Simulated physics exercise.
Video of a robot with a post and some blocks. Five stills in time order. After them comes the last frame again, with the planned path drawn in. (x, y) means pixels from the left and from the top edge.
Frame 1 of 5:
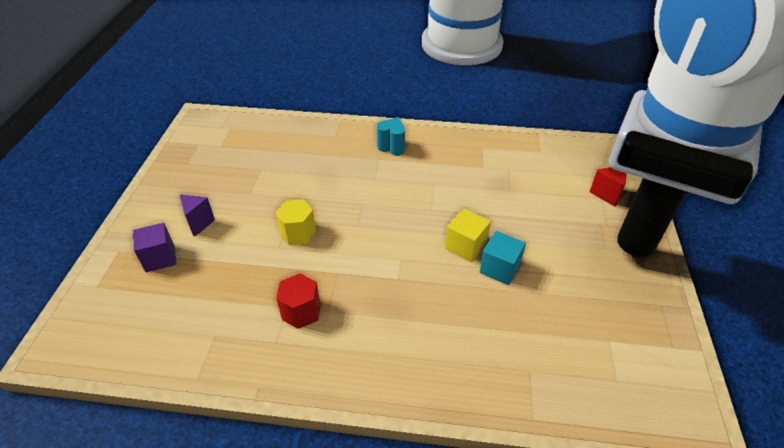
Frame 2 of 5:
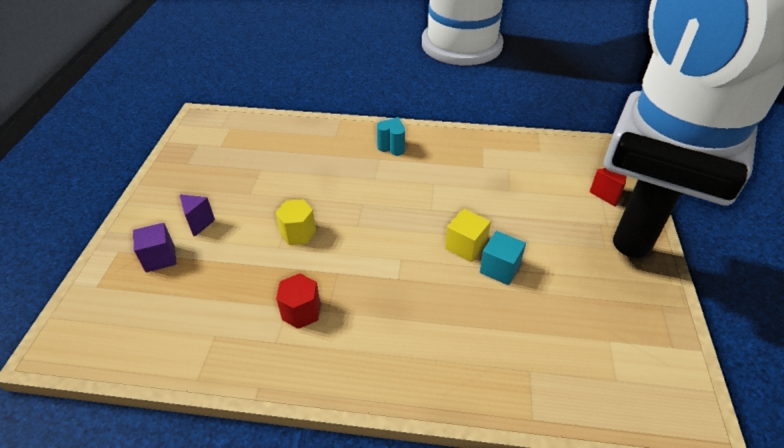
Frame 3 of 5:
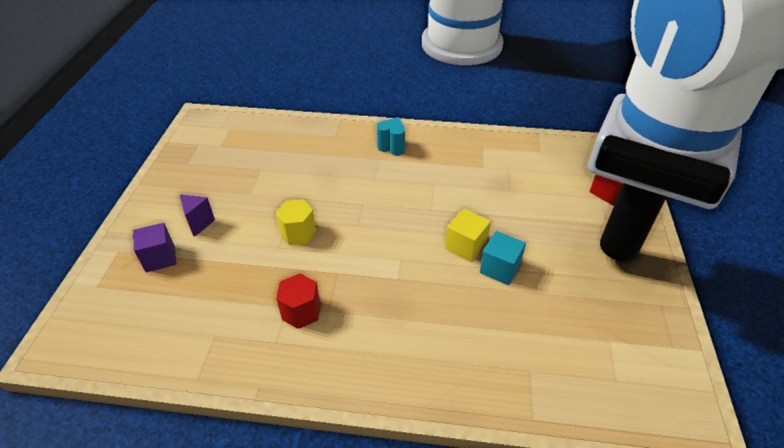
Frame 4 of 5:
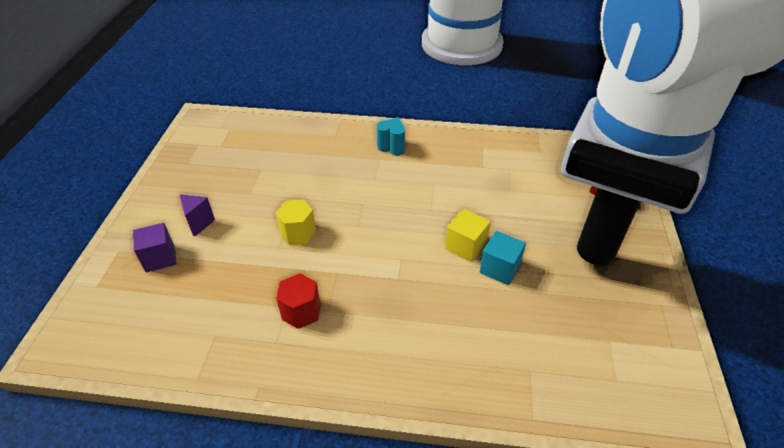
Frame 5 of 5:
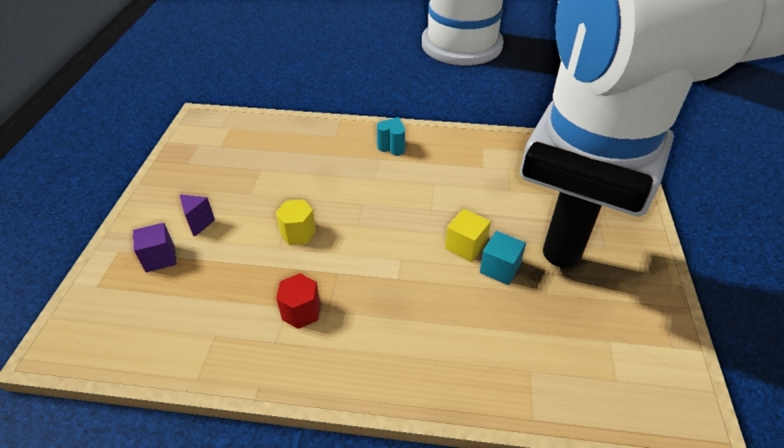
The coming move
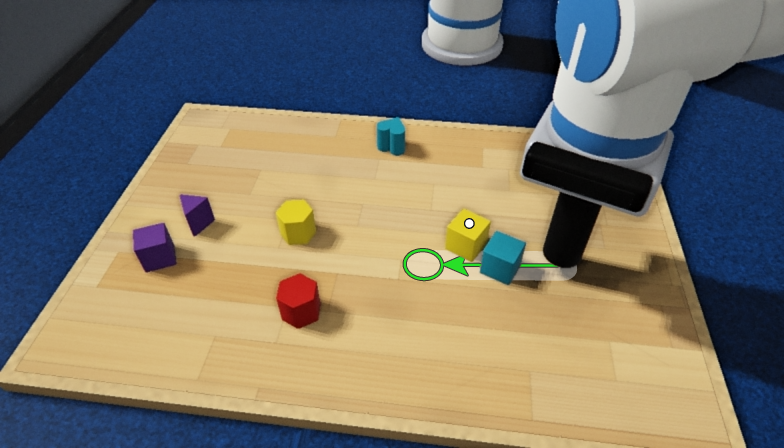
On a wooden board over blue carpet, a white and blue robot arm moves its black post left toward still coloured blocks.
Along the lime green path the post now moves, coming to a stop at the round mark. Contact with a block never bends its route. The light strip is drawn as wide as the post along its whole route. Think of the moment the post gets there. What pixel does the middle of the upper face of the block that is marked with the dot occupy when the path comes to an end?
Around pixel (449, 216).
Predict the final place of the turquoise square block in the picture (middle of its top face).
That would be at about pixel (416, 269).
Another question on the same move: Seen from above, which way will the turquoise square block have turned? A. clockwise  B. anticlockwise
B.
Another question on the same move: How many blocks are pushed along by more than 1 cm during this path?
It displaces two.
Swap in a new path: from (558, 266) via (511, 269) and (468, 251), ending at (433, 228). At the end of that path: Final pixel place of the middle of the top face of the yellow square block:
So, by the moment the path ends, you'll find the top centre of the yellow square block at (406, 193).
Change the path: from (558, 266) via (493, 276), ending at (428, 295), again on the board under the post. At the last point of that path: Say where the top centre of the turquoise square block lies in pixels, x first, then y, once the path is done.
For the centre of its top, I'd go with (388, 262).
Path on the board, from (558, 266) to (423, 264); the dot is on the yellow square block.
On the path given first. One third of the way, post at (514, 255); yellow square block at (462, 222), turned 25° clockwise; turquoise square block at (478, 251), turned 20° anticlockwise.
Two thirds of the way, post at (468, 254); yellow square block at (454, 218), turned 35° clockwise; turquoise square block at (442, 260), turned 70° anticlockwise.
At the end, post at (424, 254); yellow square block at (449, 216), turned 50° clockwise; turquoise square block at (416, 269), turned 105° anticlockwise.
